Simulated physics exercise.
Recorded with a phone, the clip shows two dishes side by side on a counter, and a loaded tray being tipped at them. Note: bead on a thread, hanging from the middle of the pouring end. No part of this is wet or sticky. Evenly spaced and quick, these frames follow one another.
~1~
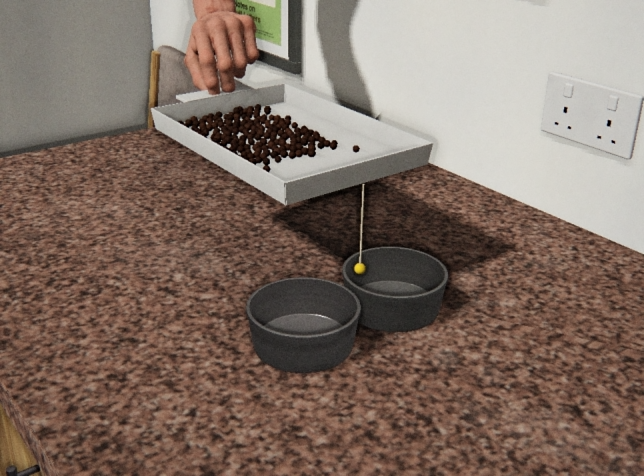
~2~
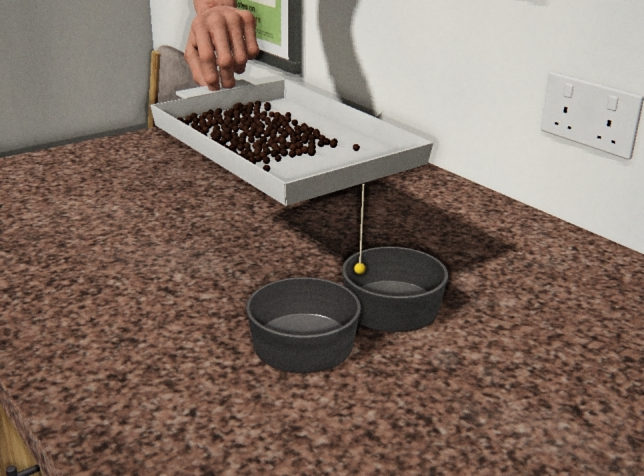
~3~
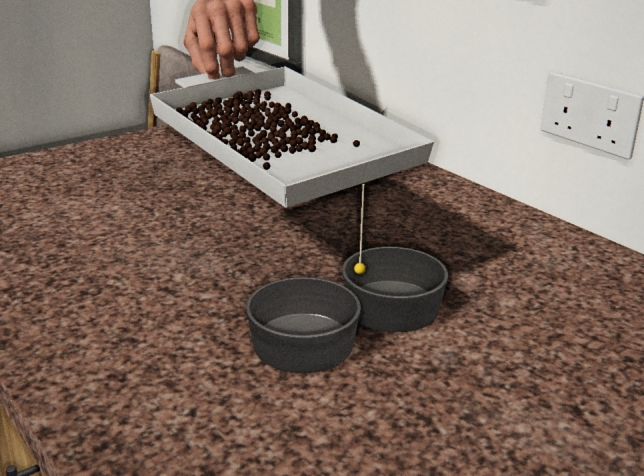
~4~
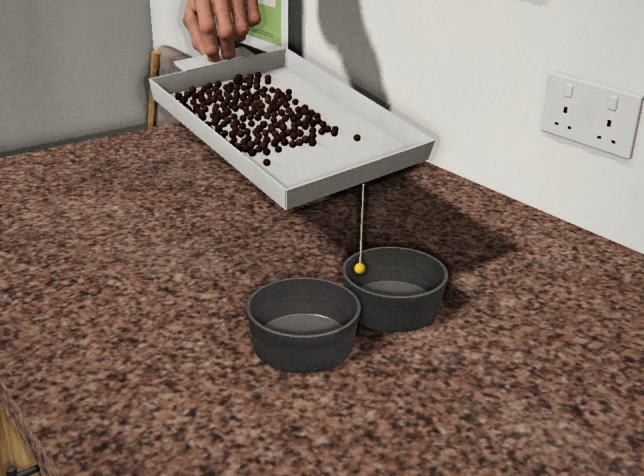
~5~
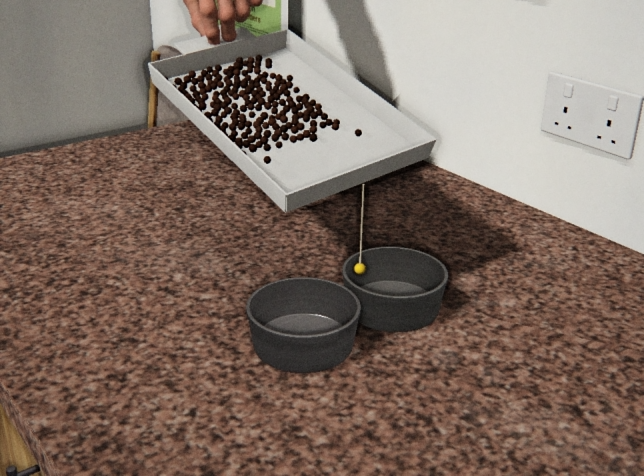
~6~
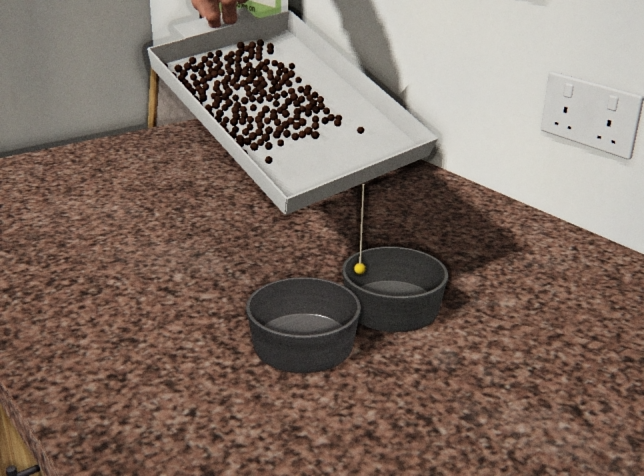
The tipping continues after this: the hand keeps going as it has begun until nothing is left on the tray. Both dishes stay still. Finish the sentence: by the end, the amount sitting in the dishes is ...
... more than two thirds of what the tray held.
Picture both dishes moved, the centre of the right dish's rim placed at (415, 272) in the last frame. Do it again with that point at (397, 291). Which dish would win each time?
On the first try it would be the one to the left, on the second the one to the left.
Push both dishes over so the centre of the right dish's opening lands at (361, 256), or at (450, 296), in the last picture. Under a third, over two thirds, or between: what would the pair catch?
First: Under a third; second: In the middle band.
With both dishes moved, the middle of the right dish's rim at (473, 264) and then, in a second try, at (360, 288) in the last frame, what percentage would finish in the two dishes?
In the first position around 10 percent, in the second around 70 percent.
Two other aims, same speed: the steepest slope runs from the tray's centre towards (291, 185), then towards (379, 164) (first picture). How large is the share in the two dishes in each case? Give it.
About 90 % and 70 %.
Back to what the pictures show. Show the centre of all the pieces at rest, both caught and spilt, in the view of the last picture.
About pixel (311, 345).
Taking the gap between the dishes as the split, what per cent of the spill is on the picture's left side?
Looks to be around 20 per cent of the spill.
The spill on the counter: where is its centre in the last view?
Near (401, 408).
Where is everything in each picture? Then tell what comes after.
Corners of the pouring end near (286, 181) and (429, 142), level; middle of the load near (253, 133), allspice berries; left dish near (337, 346); right dish near (429, 307); bead on its thread near (360, 269), in the first picture.
Corners of the pouring end near (286, 182) and (429, 142), level; middle of the load near (253, 131), in the second picture.
Corners of the pouring end near (286, 184) and (430, 141), tipped barely, lowest at the left corner; middle of the load near (247, 125), in the third picture.
Corners of the pouring end near (287, 188) and (431, 139), tipped a little, lowest at the left corner; middle of the load near (253, 112), in the fourth picture.
Corners of the pouring end near (287, 192) and (432, 138), tipped clearly, lowest at the left corner; middle of the load near (254, 101), in the fifth picture.
Corners of the pouring end near (288, 196) and (434, 137), tipped clearly, lowest at the left corner; middle of the load near (255, 92), a little on the move; left dish near (337, 346); right dish near (429, 307), in the sixth picture.
Shortly afterwards, tray tipped steeply; the bulk on the tray; only a few in the left dish; only a few outside both; a little in the air.
Next, tray tipped right over; near two thirds on the tray; near a quarter in the left dish; near a quarter outside both; only a few in the air.
Some moments later, tray tipped past a quarter turn; the bulk in the left dish; near a quarter outside both.
In the end, tray tipped past a quarter turn; the bulk in the left dish; none at all in the right dish; near a quarter outside both.
